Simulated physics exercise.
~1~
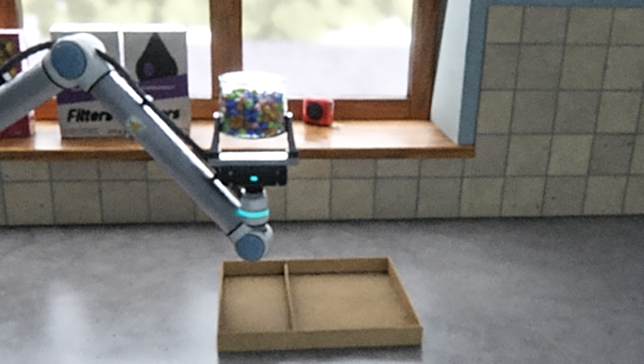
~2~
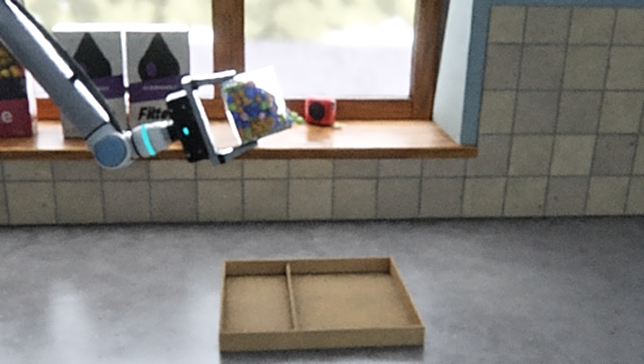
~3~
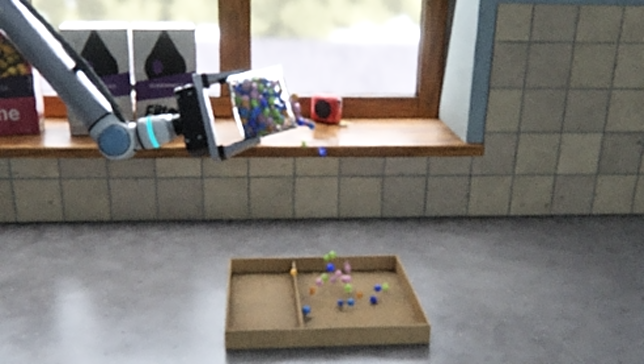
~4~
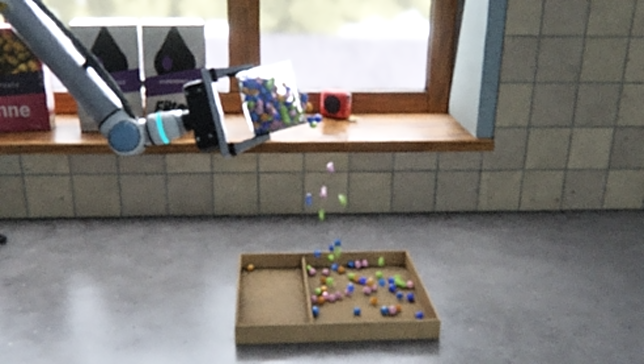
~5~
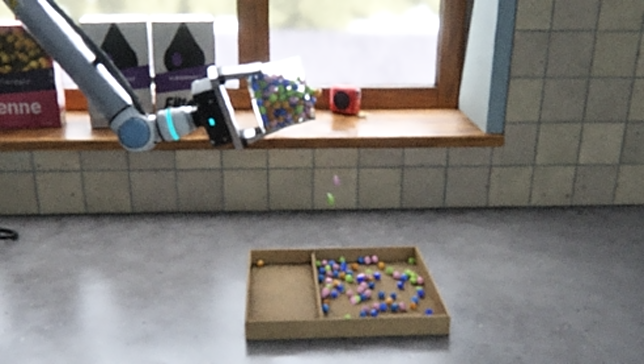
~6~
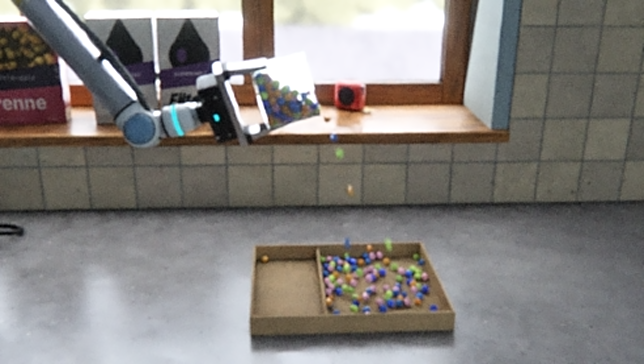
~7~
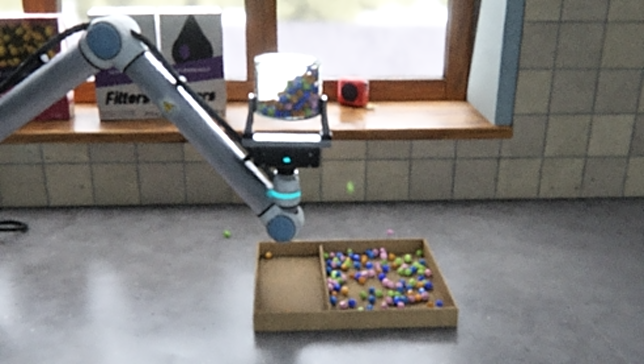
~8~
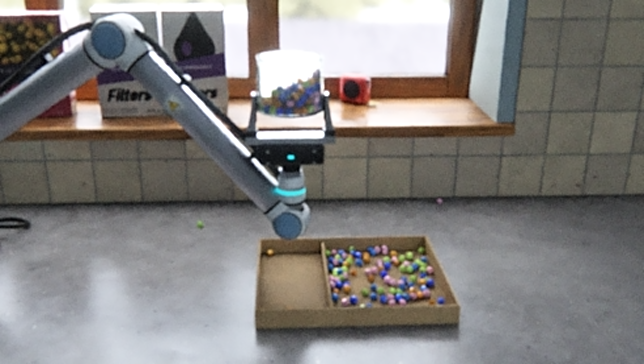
The clip shows a robot arm tipping a clear tumbler of colourful round sweets above a divided cardboard-coloured tray, spilling many into the larger right-hand part, before turning it upright, still partly full, with a few stray sweets landing elsewhere.
